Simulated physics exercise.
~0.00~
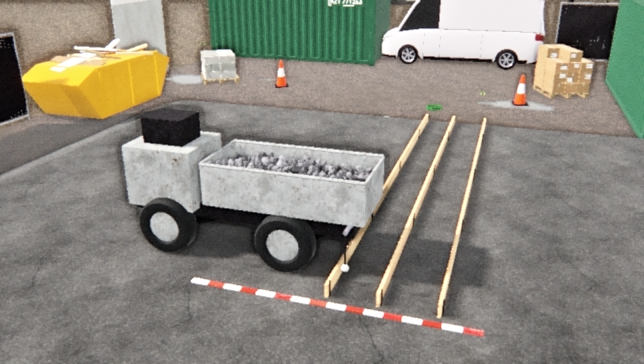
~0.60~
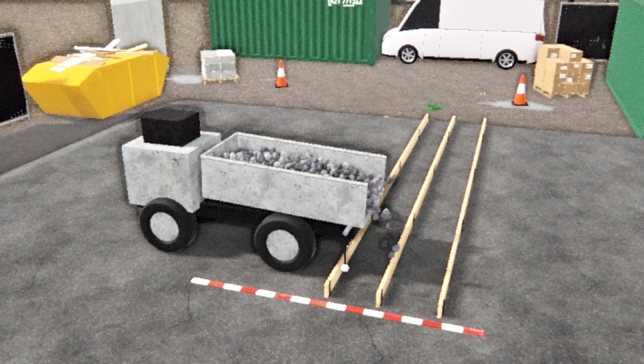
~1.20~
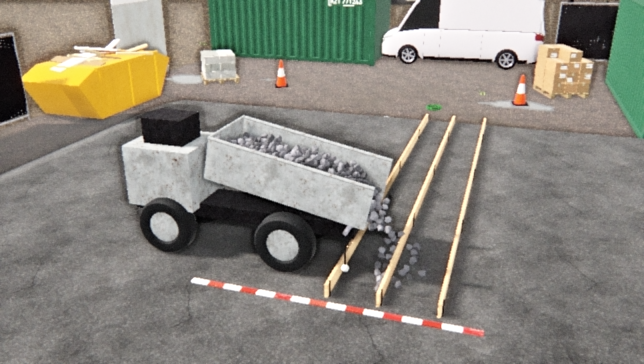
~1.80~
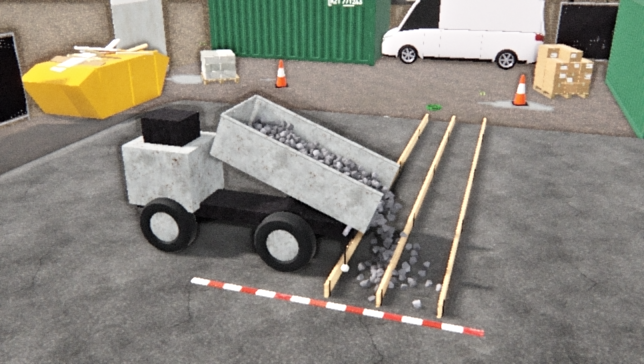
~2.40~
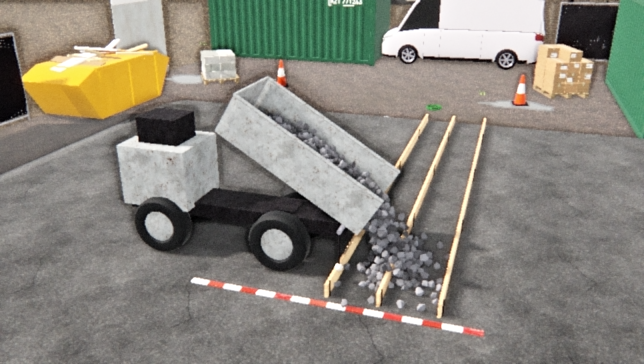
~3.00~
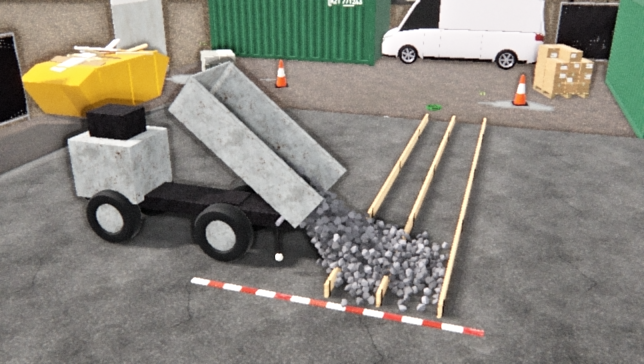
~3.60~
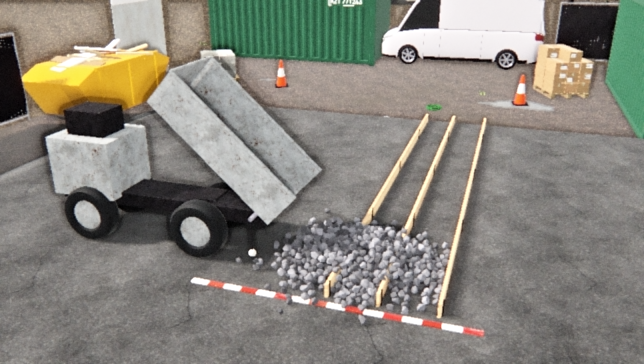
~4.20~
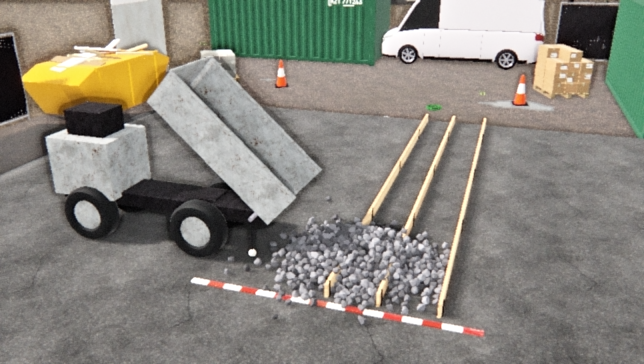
At the start, a grey tipping truck loaded with grey stones stands in a yard, its rear facing three wooden boards laid on the ground behind a red and white striped pole. The bed begins to tilt, and a few stones spill from its back end between the boards. As it rises more steeply, the stones pour out into a growing heap. The truck then rolls left, away from the heap, while the last stones slide out. Finally it stands still with its empty bed raised, and the stones lie spread across the two nearer boards, reaching the right one.
